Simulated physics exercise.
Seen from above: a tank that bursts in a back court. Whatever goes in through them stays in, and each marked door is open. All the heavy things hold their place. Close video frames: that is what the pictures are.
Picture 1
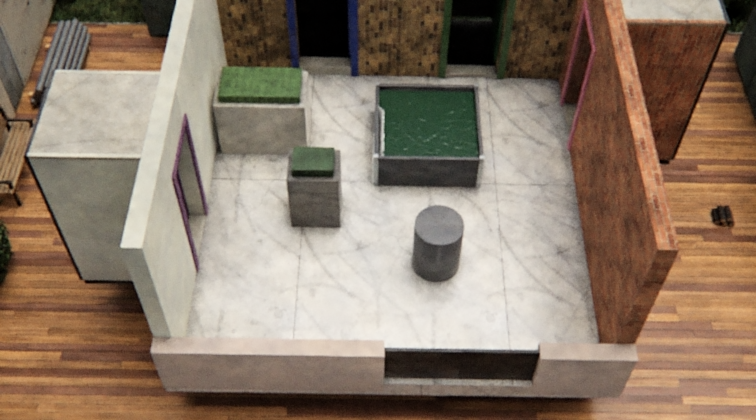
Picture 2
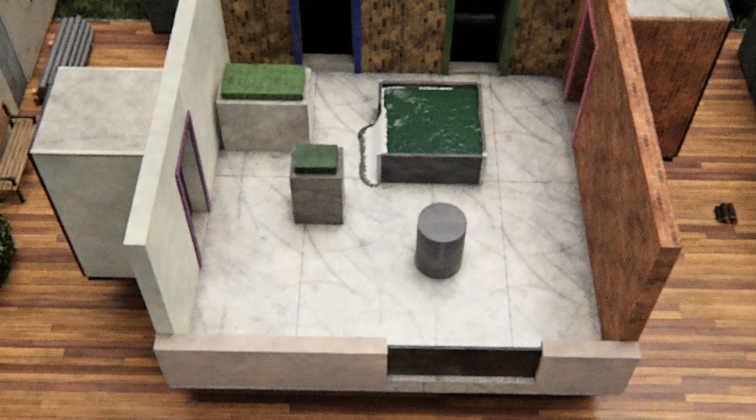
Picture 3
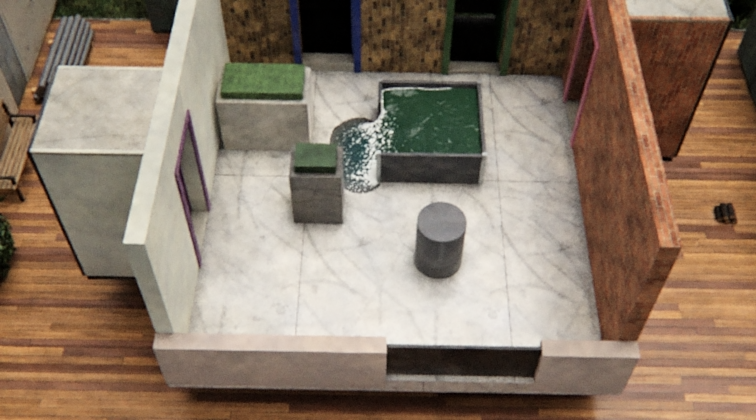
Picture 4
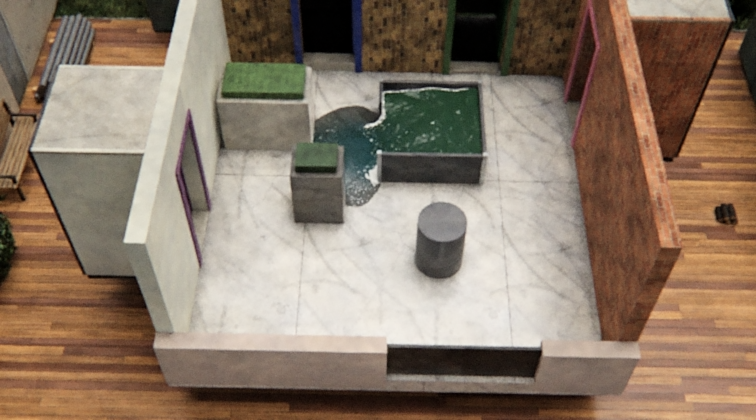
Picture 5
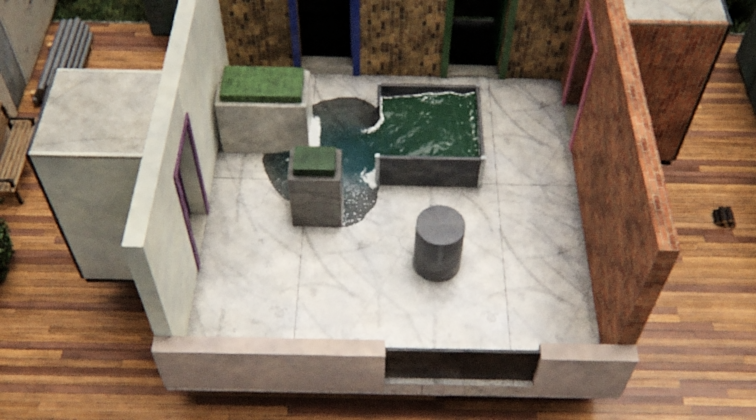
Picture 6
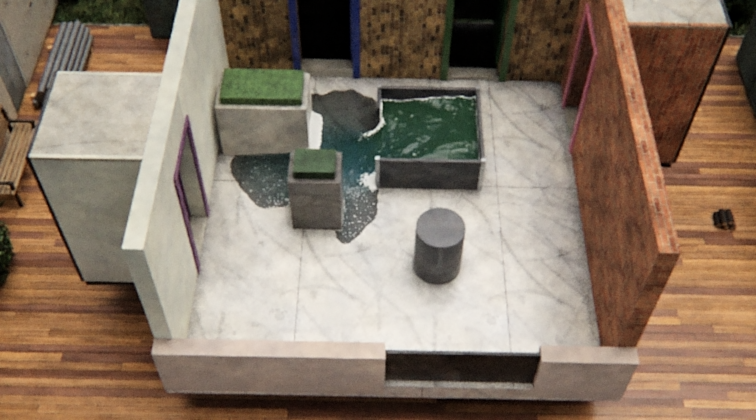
Green water poured out through a gap in the left side of a tank and spread leftward across the pale courtyard floor, flowing around a small grass-topped block and past a larger planter.
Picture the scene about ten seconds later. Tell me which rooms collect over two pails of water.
Here it is: The room behind the green door stays at two pails or less, the room behind the purple door collects over two pails, the room behind the blue door stays at two pails or less, the room behind the pink door stays at two pails or less.
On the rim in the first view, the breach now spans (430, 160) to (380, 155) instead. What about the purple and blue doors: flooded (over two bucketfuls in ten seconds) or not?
The purple door falls short and the blue door falls short.
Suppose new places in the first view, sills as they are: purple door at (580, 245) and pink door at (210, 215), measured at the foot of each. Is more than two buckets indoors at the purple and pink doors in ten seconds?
Well, the purple door misses the threshold, but the pink door beats the threshold.
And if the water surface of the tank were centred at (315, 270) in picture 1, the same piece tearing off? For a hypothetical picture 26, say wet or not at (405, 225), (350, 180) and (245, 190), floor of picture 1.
Spared, hit, hit.
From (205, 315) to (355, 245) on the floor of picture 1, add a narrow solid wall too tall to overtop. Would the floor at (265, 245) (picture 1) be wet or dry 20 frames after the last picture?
My call for that spot - a puddle.
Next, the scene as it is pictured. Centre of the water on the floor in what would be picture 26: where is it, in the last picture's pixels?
I'd mark it close to (331, 176).
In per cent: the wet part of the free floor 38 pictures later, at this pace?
It should be close to 75 %.
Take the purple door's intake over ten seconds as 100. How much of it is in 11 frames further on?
Around 25 percent.
A moment on, water covers 20 % of the floor; the green door not reached, the purple door wet at the sill, nothing in, the blue door wet at the sill, nothing in, the pink door not reached.
Next, water covers 35 % of the floor; the green door not reached, the purple door under two buckets in, the blue door wet at the sill, nothing in, the pink door not reached.
Then, water covers 50 % of the floor; the green door wet at the sill, nothing in, the purple door over two buckets in, the blue door wet at the sill, nothing in, the pink door not reached.
Later, water covers 75 % of the floor; the green door wet at the sill, nothing in, the purple door over two buckets in, the blue door wet at the sill, nothing in, the pink door wet at the sill, nothing in.
In the end, water covers 95 % of the floor; the green door wet at the sill, nothing in, the purple door over two buckets in, the blue door wet at the sill, nothing in, the pink door under two buckets in.
